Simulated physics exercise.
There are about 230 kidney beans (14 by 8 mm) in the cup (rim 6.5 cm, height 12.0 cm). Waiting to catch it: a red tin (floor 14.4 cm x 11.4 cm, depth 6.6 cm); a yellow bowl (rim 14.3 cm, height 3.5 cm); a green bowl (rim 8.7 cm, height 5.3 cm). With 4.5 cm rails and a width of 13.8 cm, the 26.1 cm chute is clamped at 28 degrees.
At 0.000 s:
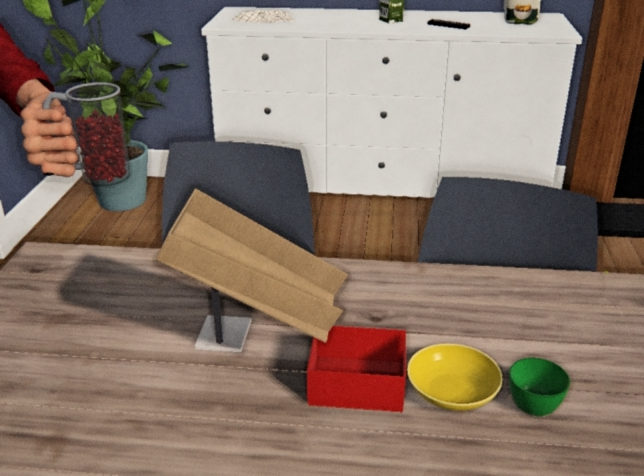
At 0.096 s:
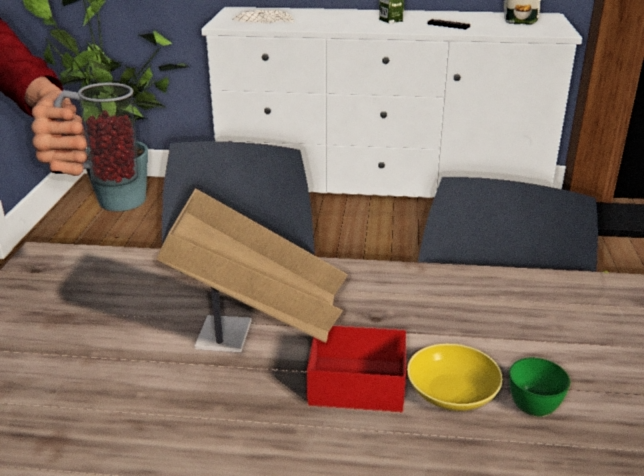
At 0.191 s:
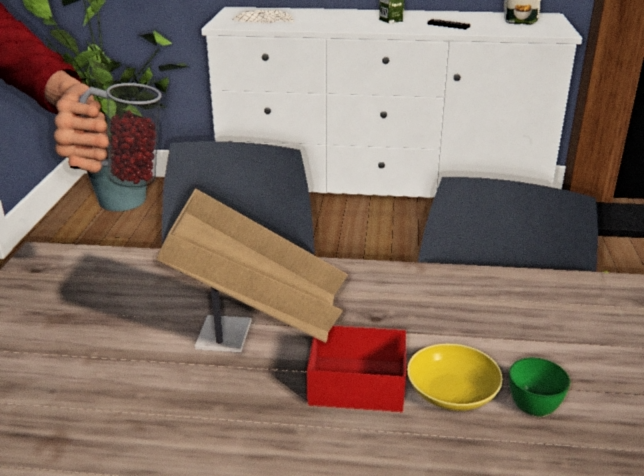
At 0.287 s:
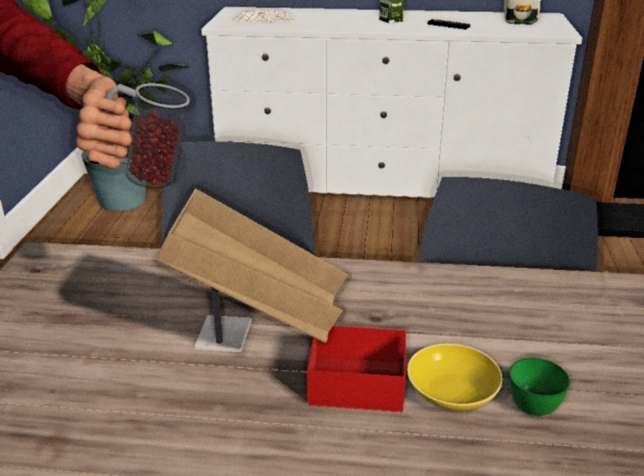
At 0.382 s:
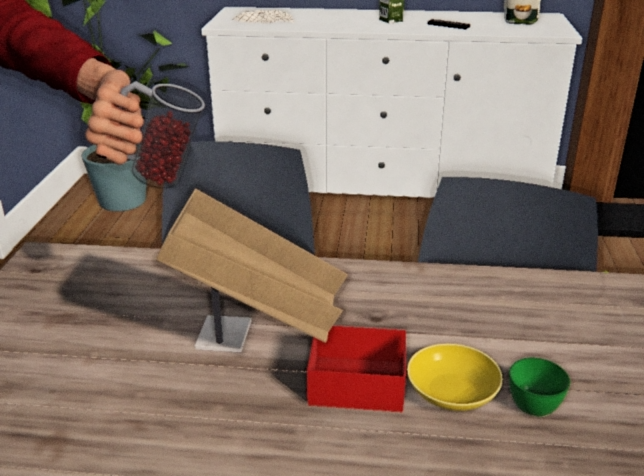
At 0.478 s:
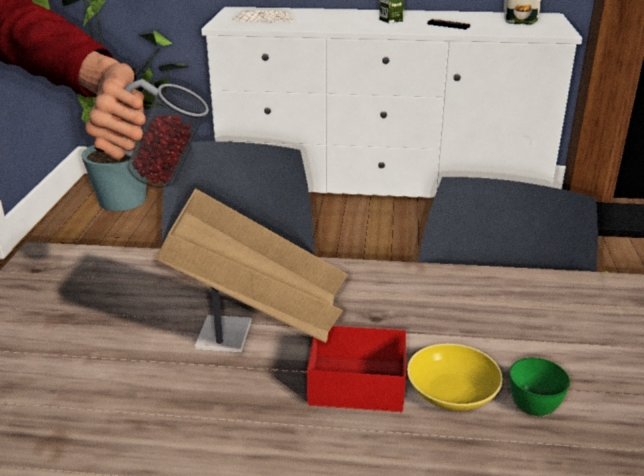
In a dining room, a hand held a clear cup of red beans above a table with a sloped chute, a red tin and two bowls, moved it a little right, then tilted it rightward.
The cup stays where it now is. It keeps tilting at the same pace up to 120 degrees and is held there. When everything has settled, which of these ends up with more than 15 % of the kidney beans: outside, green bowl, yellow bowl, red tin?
Outside everything: Not more, green bowl: Not more, yellow bowl: Not more, red tin: More.
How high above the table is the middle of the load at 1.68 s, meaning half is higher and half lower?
That would be some 40 centimetres.
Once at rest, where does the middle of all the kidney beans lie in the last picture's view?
I'd point at roughly (384, 382).
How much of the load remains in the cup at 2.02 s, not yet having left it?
Some 35 per cent is still held.
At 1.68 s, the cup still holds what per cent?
95 %.
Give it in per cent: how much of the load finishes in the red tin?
Estimate: About 90 %.
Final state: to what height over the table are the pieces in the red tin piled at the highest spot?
Roughly 4.0 cm.
After 0.94 s, tilt 60 degrees; cup 100 %; middle of all pieces near (156, 144).
After 1.33 s, tilt 87 degrees; cup 100 %; middle of all pieces near (155, 140).
After 1.68 s, tilt 111 degrees; slope 5 %, cup 95 %; middle of all pieces near (165, 147).
Then, at 2.02 s, tilt 120 degrees; slope 60 %, red tin 5 %, cup 35 %, in the air 5 %; middle of all pieces near (243, 230).
By 3.6 s all is still; green bowl 0 %, slope 0 %, yellow bowl 5 %, red tin 90 %, outside 5 %, cup 0 %.
